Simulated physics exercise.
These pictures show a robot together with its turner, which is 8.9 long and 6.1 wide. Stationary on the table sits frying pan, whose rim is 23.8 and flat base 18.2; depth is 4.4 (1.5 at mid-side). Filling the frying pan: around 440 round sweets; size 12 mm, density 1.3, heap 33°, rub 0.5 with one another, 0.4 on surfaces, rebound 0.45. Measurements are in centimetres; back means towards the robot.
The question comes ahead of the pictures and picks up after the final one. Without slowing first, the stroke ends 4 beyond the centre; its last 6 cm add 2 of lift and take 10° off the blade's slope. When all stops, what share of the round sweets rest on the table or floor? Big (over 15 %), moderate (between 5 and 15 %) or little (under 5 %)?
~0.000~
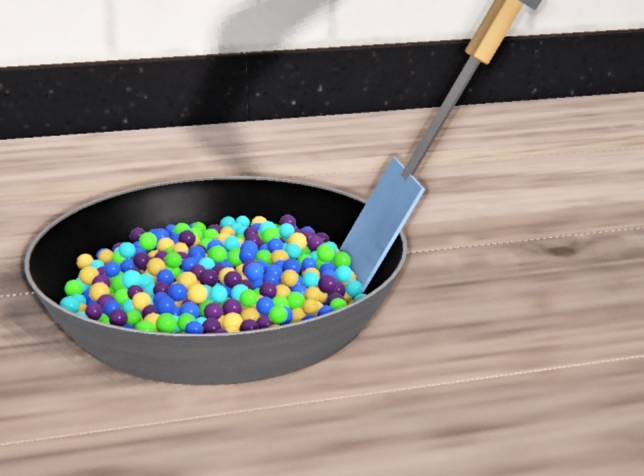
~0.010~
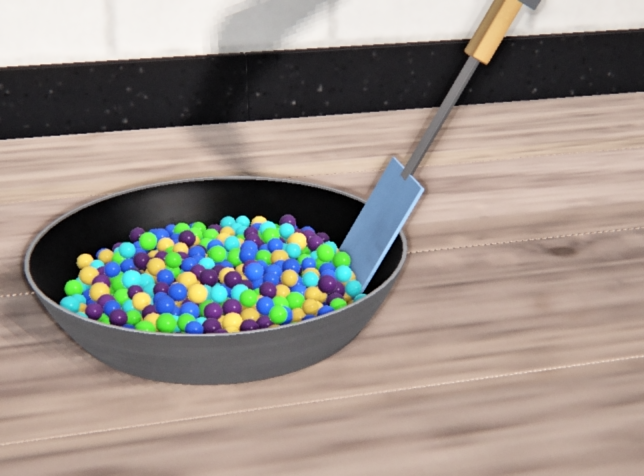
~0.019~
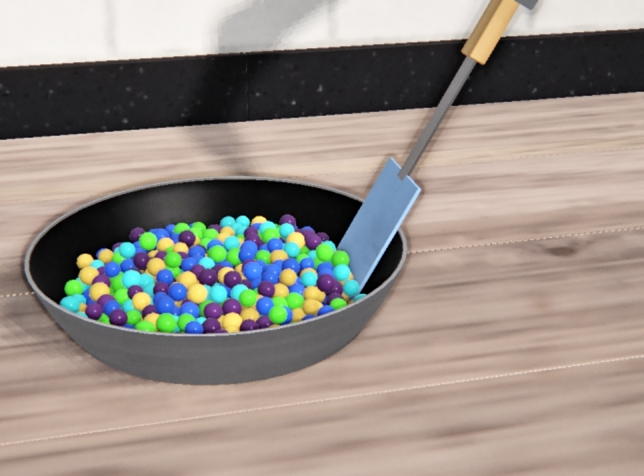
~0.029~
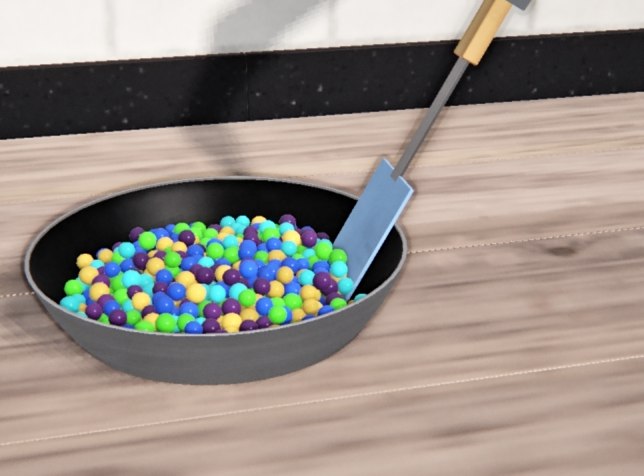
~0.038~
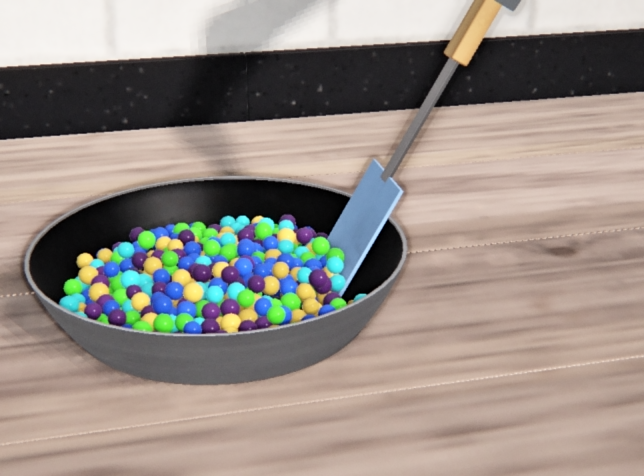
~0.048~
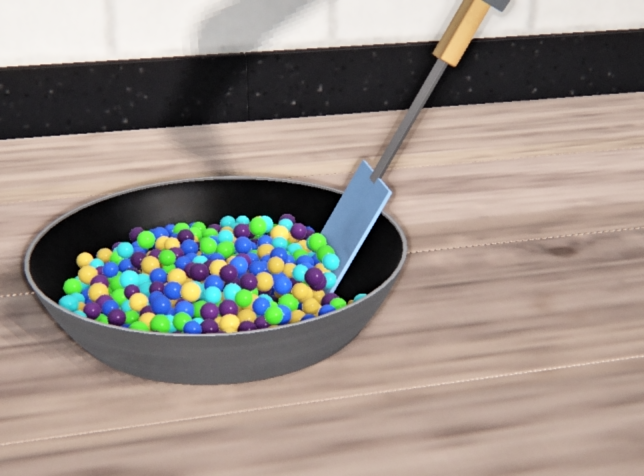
The share is little.
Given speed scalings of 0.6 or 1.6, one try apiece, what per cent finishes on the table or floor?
Some 0 per cent, then some 10 per cent, on the table or floor.
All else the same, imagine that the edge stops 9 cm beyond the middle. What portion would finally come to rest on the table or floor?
It would come to roughly 20 percent.
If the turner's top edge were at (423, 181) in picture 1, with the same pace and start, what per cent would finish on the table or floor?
0 percent or thereabouts.
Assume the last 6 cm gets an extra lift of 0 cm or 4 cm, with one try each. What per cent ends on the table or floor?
It comes to around 0 per cent on the first try and around 5 per cent on the second.
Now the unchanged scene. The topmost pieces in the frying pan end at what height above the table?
Peak at rest, approximately 5.5 centimetres.
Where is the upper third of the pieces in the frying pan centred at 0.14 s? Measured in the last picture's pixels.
Near pixel (191, 267).
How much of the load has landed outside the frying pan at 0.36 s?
It comes to some 0 in a hundred.
After 0.09 s, sloping 60°, highest piece 5 above the table; 443 in the frying pan.
After 0.14 s, sloping 55°, highest piece 6 above the table; 443 in the frying pan.
After 0.36 s, sloping 50°, highest piece 6 above the table; 442 in the frying pan, 1 on the blade or in flight.
After 1.41 s, sloping 50°, highest piece 5 above the table; 442 in the frying pan, 1 on the table or floor.
In the end, 442 in the frying pan, 1 on the table or floor. That is 0 % on the table or floor.
